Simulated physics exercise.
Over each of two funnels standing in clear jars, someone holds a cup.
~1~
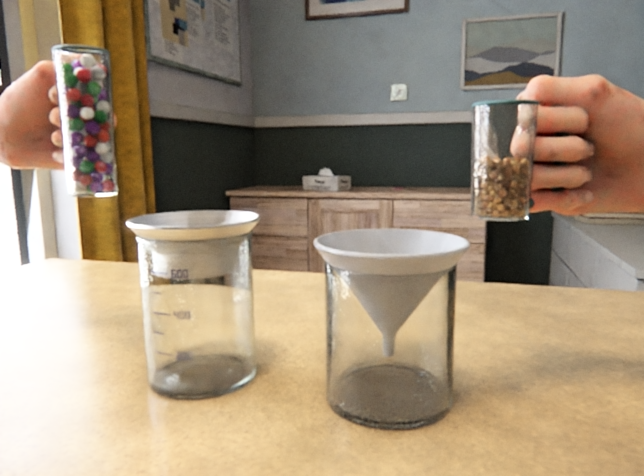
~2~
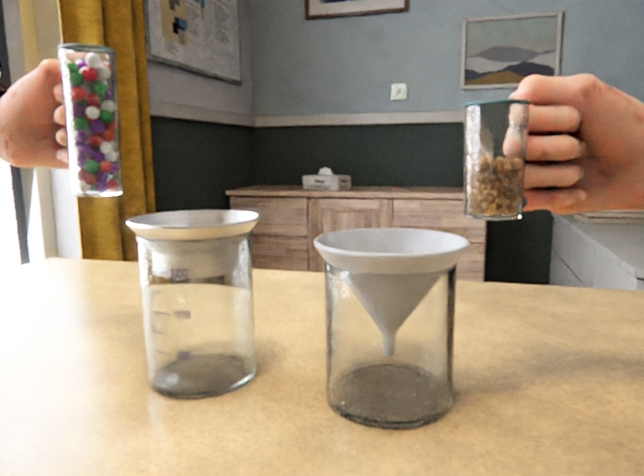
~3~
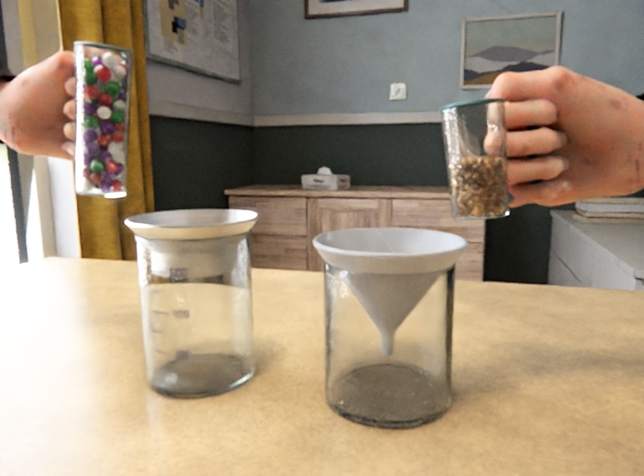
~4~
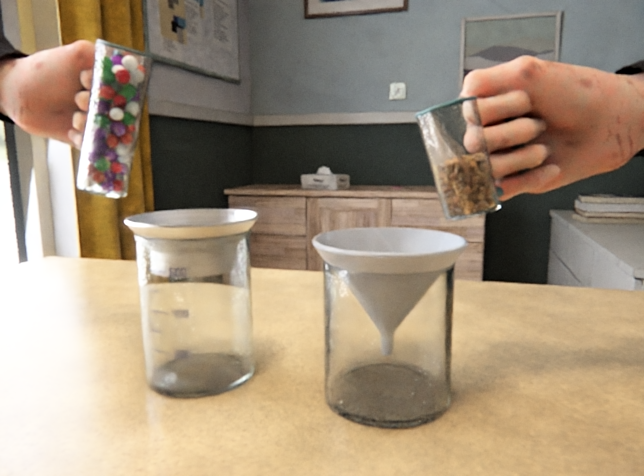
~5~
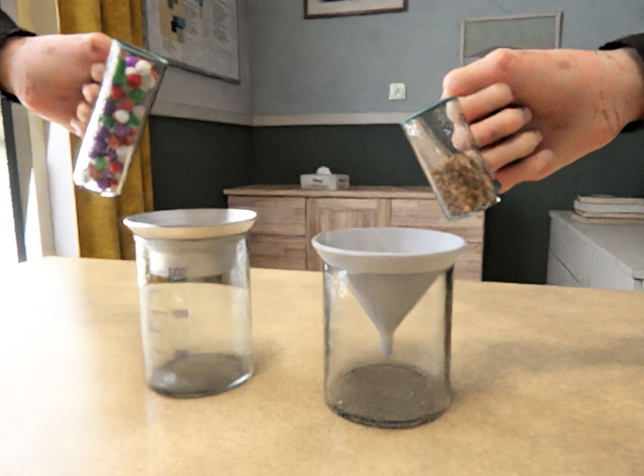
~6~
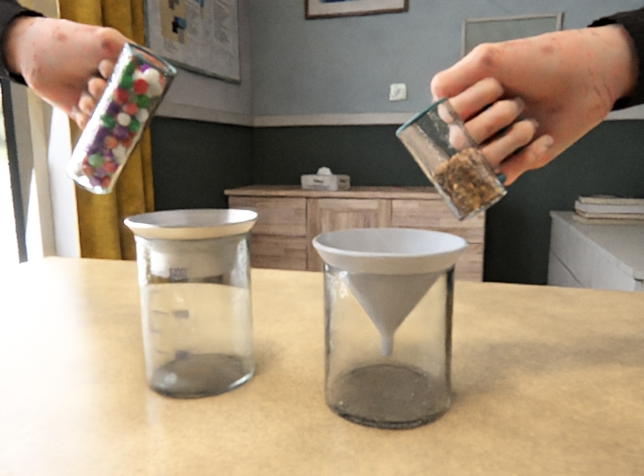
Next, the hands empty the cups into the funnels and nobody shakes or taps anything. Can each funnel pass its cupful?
Lab note: Left funnel empties completely; right funnel chokes.
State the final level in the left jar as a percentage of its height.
15 per cent, approximately.
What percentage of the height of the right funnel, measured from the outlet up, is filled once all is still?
About 60 %.
Then, 0.43 s on from there, left, the whole lot still in the cup; right, the whole lot still in the cup.
Then, 0.89 s on from there, left, all but a few still in the cup, a little in or over the funnel; right, the whole lot still in the cup.
Then, 1.43 s on from there, left, only a few still in the cup, near a quarter in or over the funnel, near two thirds down in the jar; right, only a few still in the cup, all but a few in or over the funnel.
In the end, left, the whole lot down in the jar; right, the whole lot stuck in the funnel, none at all down in the jar.
